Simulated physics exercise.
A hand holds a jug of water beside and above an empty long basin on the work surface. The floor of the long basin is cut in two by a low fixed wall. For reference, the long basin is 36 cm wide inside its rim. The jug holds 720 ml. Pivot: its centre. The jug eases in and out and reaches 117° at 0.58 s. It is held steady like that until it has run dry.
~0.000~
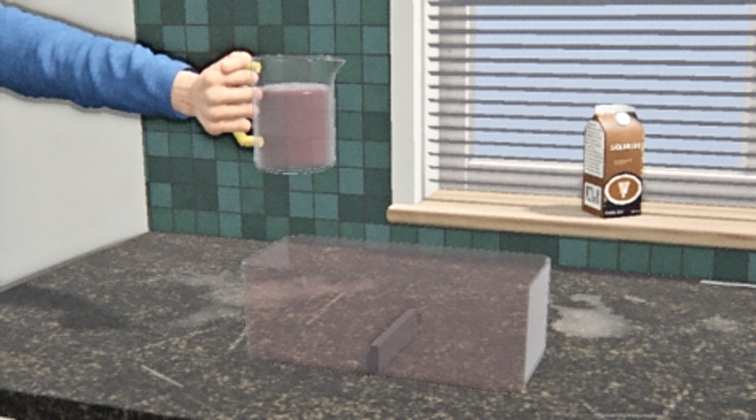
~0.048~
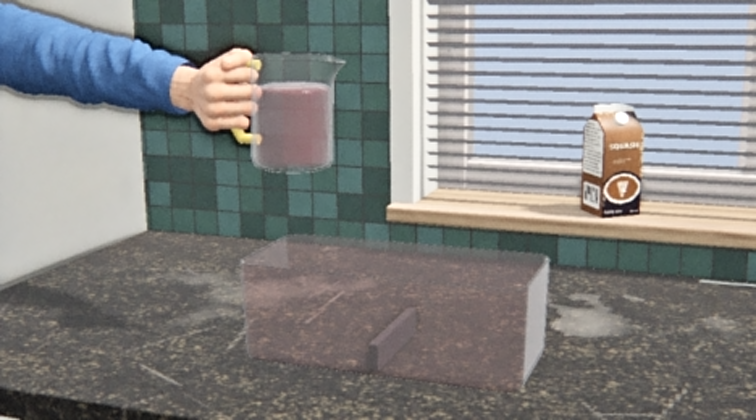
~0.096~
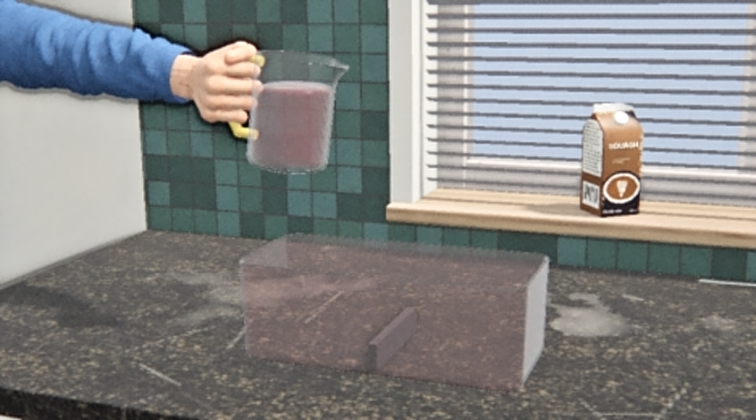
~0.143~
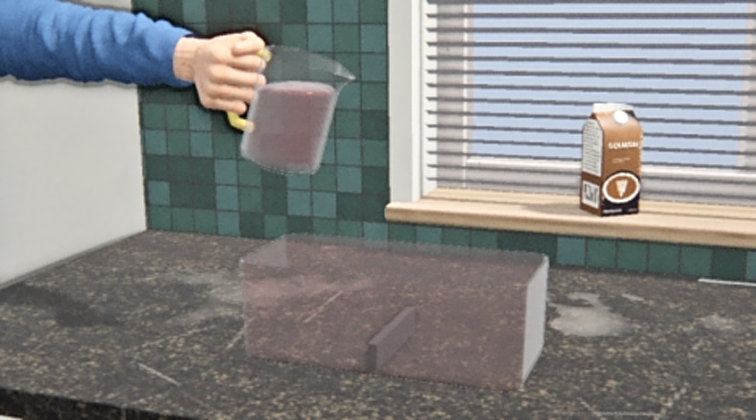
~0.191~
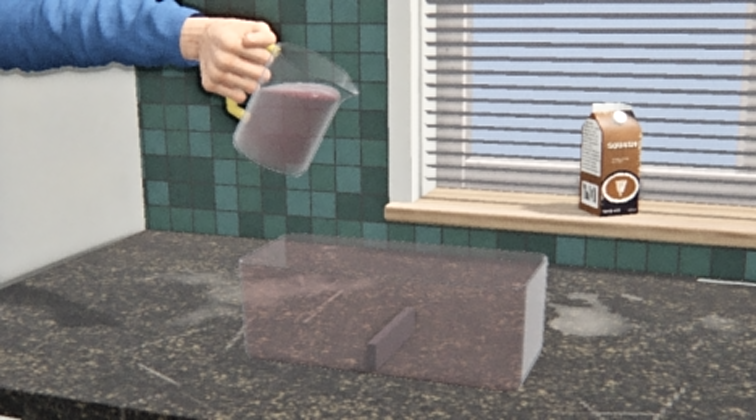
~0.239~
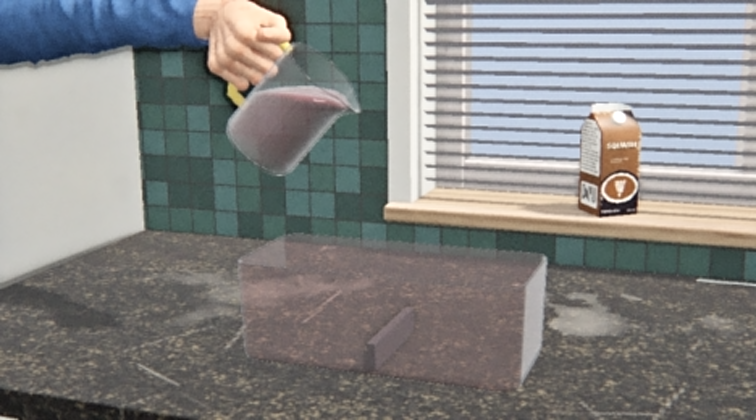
On a speckled kitchen counter, a hand gradually tilts a glass jug of pinkish liquid rightward above a long clear basin.
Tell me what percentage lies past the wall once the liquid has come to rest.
Some 62 per cent.
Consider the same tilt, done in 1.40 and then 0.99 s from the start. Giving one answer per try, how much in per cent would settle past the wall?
Try 1: Approx. 75 %; try 2: Approx. 70 %.
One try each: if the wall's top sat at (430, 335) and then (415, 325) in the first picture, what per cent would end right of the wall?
I'd say 5 percent on the first go, 15 percent on the next.
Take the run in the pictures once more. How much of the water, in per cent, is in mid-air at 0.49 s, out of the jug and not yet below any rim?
32 %.
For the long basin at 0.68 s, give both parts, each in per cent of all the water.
Around 24 percent on the left and 44 on the right.
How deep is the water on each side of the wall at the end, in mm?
Roughly 10 mm on the left side and 18 mm on the right side.
After 0.49 s the tilt is 110° and 58 per cent is still to pour, 1 is left of the wall and 9 right of it.
After 0.68 s the tilt is 117° and 11 per cent is still to pour, 25 is left of the wall and 45 right of it.
After 0.87 s the tilt is 117° and 1 per cent is still to pour, 33 is left of the wall and 62 right of it.
After 1.08 s the tilt is 117° and 0 per cent is still to pour, 36 is left of the wall and 62 right of it.
In the end 36 per cent lies left of the wall, 62 right of it and 2 outside.
